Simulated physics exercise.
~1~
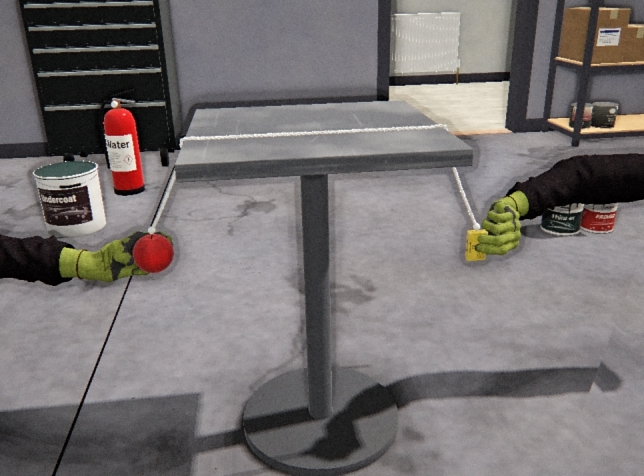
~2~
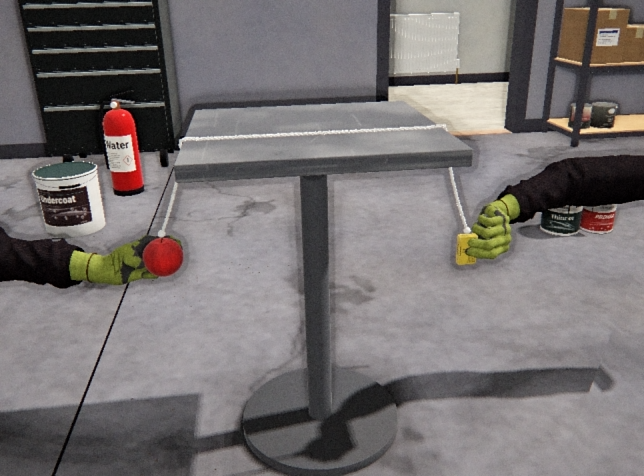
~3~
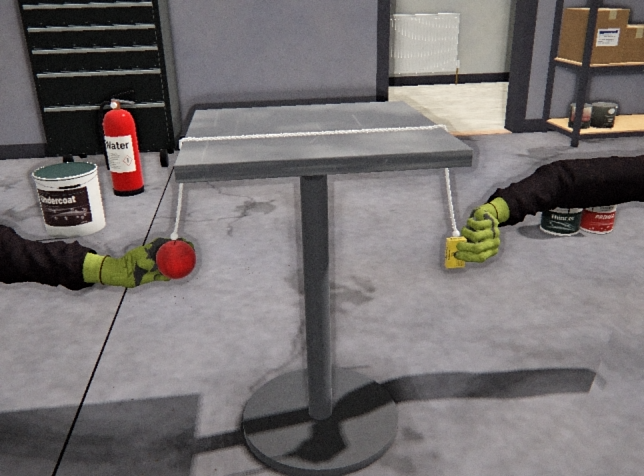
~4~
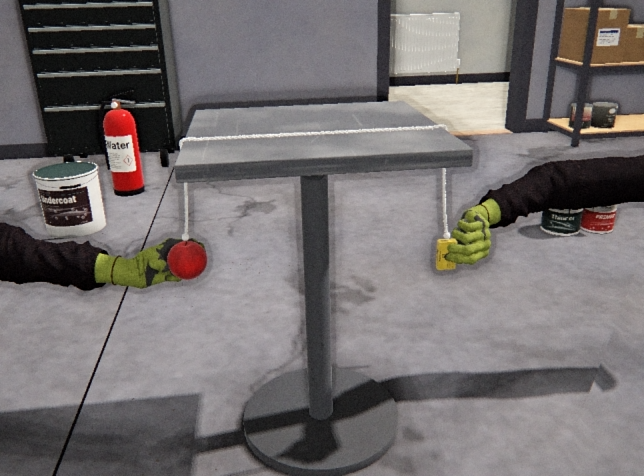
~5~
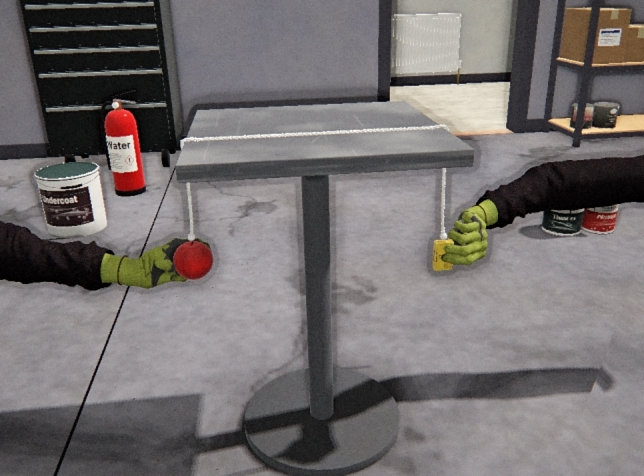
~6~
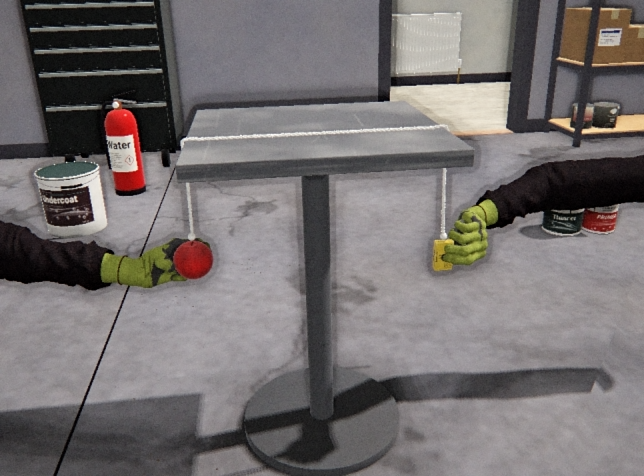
Two gloved hands move a red ball and a yellow object on a string inward beneath a tabletop.
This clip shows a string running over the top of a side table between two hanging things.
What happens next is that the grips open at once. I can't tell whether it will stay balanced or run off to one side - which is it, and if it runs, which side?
It gives way on the left.
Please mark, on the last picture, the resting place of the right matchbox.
(48, 462), more or less.
Then, 0.66 s past the final frame, left apple down on the floor near (222, 438); right matchbox pulled up onto the top near (339, 122).
Then, 1.06 s past the final frame, left apple down on the floor near (222, 438); right matchbox lower near (72, 312).
When it is over, left apple down on the floor near (222, 438); right matchbox down on the floor near (49, 462). The string drops leftwards.
